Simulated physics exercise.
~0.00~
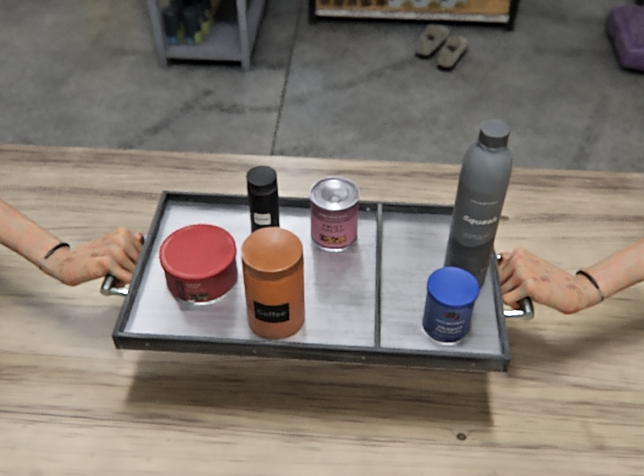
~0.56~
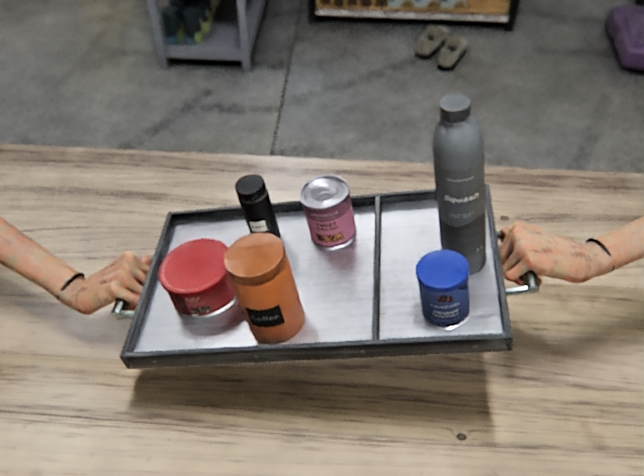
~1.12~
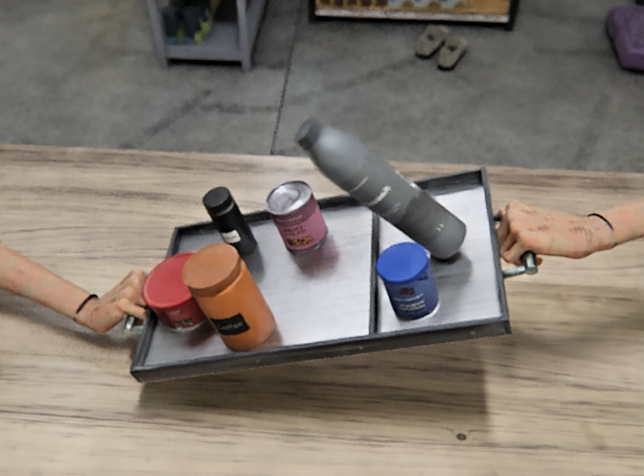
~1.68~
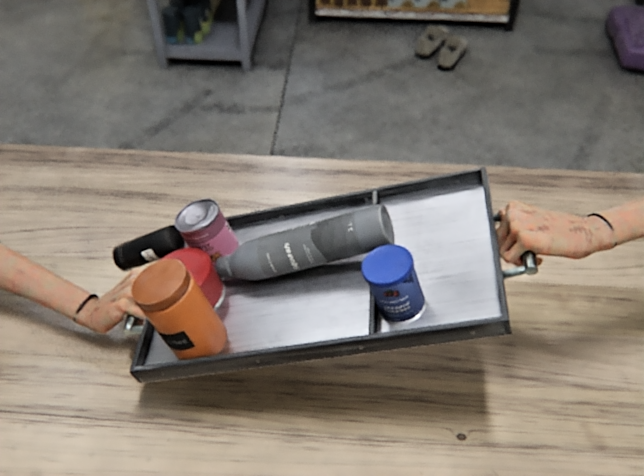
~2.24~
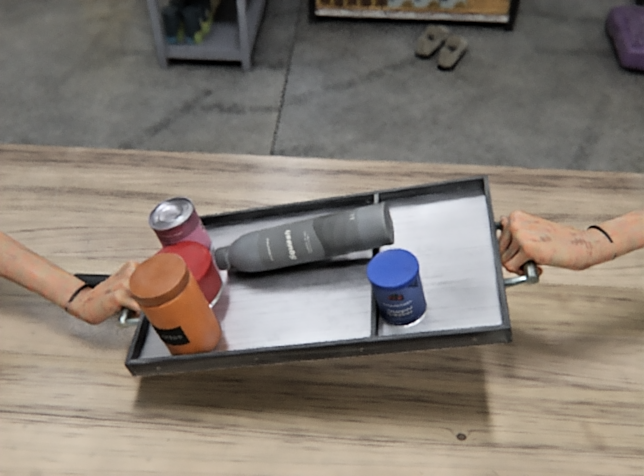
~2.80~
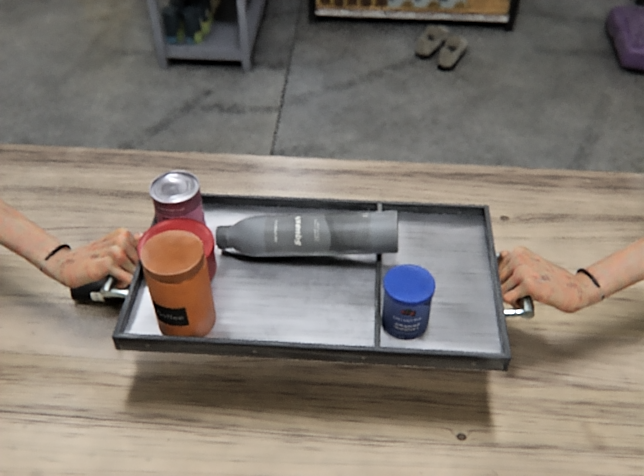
Hand-held serving tray tilting down to the left, toppling a grey bottle, sliding containers and spilling a black shaker, then levelling.
